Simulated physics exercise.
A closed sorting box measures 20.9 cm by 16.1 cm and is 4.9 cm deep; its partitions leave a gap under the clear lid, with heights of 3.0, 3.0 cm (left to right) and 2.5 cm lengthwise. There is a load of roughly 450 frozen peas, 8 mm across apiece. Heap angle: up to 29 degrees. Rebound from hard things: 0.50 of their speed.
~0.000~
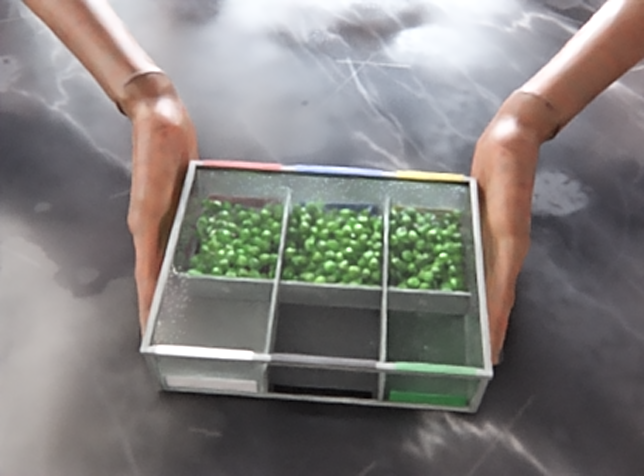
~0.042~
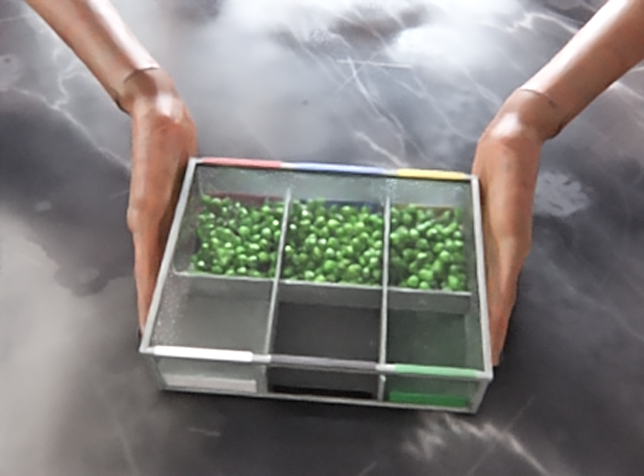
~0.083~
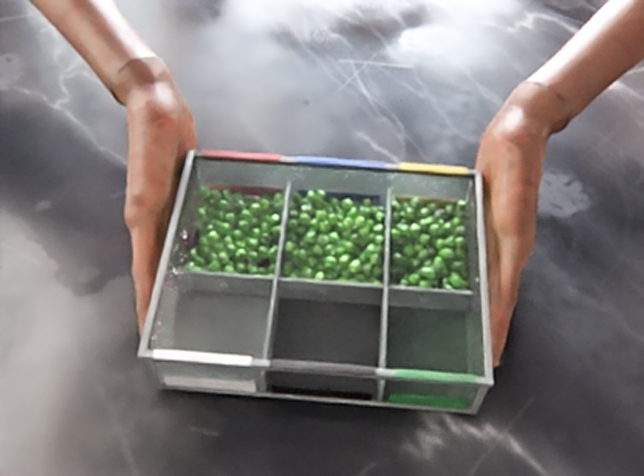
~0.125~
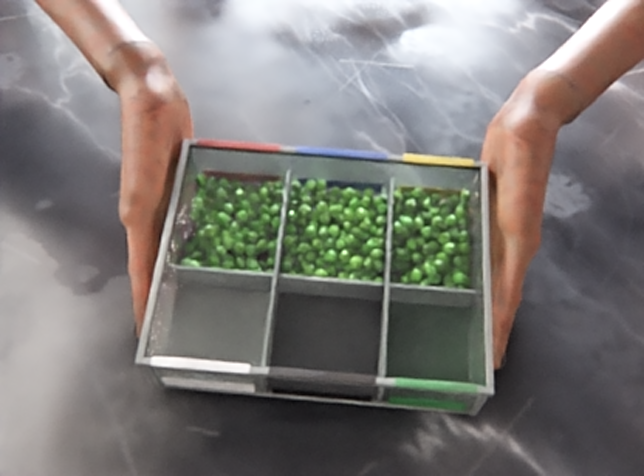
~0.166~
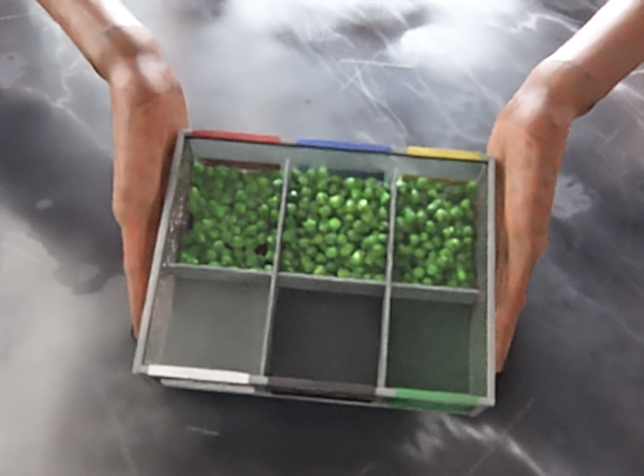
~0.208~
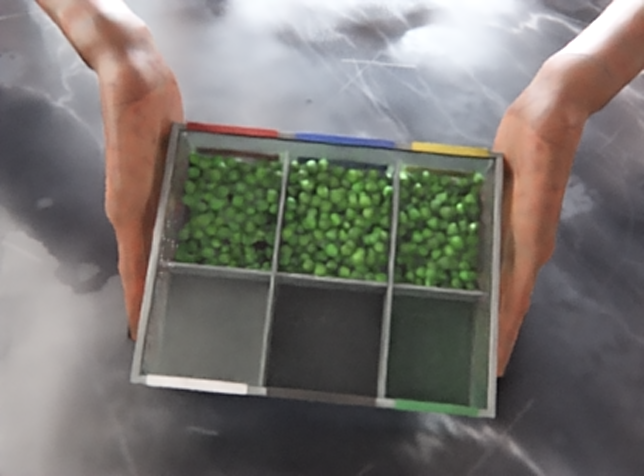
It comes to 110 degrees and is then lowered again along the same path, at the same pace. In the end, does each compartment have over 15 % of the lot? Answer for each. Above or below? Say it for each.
Red compartment: Below, blue compartment: Below, green compartment: Above, yellow compartment: Below, white compartment: Above, black compartment: Above.
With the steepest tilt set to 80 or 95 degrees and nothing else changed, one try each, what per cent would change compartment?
First try: Around 65 %; second try: Around 90 %.
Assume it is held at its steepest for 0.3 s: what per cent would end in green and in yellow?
In per cent: Green 35; yellow 0.
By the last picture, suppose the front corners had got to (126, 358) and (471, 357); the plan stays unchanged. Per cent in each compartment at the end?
Each compartment ends with, in per cent, red 20, blue 5, green 0, yellow 0, white 60 and black 15.
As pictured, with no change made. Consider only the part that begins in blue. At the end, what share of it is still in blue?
Around 0 per cent of it.
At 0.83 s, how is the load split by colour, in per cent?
Red = 10, blue = 10, green = 25, yellow = 10, white = 20, black = 30 (per cent).
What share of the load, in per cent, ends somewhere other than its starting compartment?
100 per cent, roughly.
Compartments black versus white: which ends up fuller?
Black comes out ahead.
After 0.83 s, tilt 109 degrees; red 10 %, blue 10 %, green 25 %, yellow 10 %, white 20 %, black 30 %.
After 1.25 s, tilt 46 degrees; green 35 %, white 25 %, black 40 %.
After 1.74 s, tilt 0 degrees; green 35 %, white 25 %, black 40 %.
At rest (2.4 s), red 0 %, blue 0 %, green 35 %, yellow 0 %, white 25 %, black 40 %.
